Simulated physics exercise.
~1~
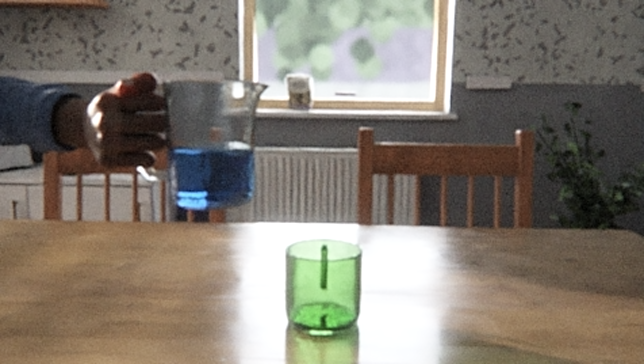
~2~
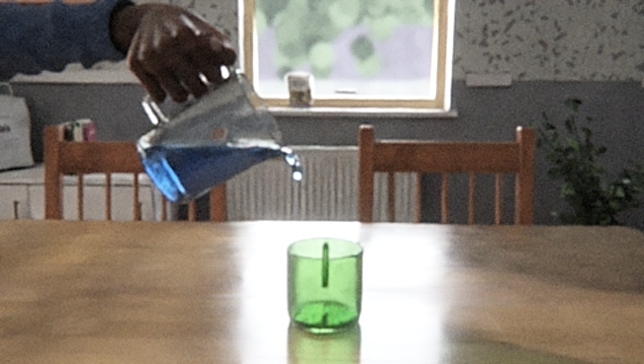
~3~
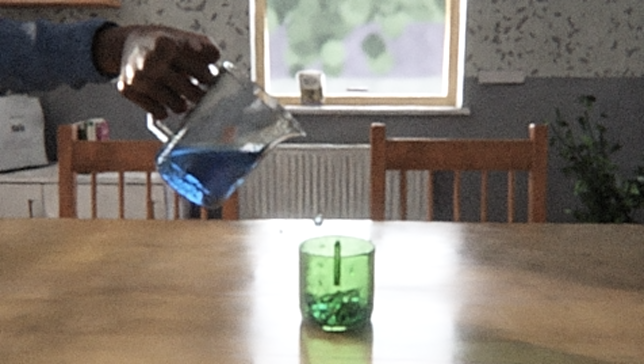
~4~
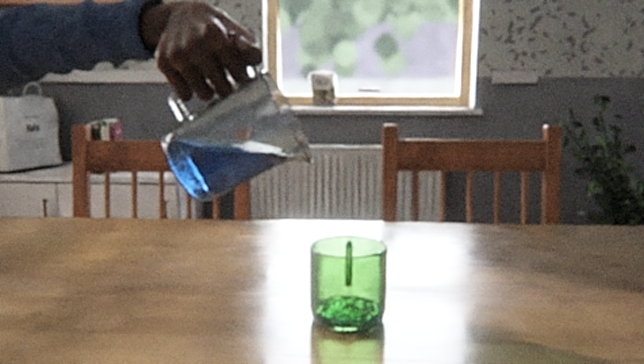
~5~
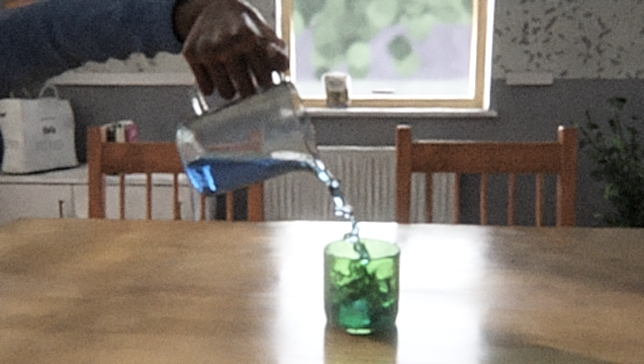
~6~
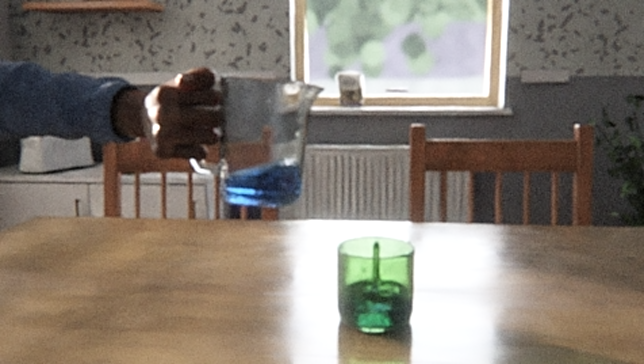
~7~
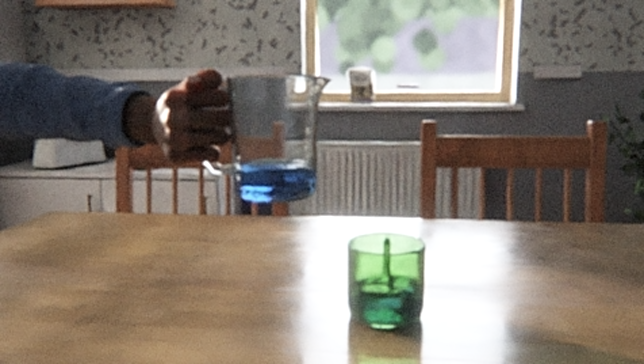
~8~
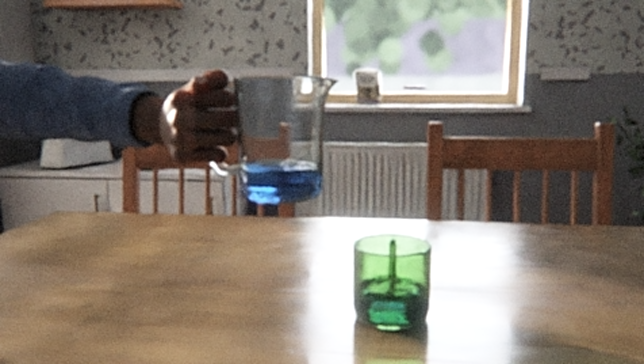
We see a hand tip a glass pitcher of blue water over an empty green glass on a wooden table, ease it back, then tilt it further to pour a stream in, before levelling it, leaving water in both the pitcher and the glass.
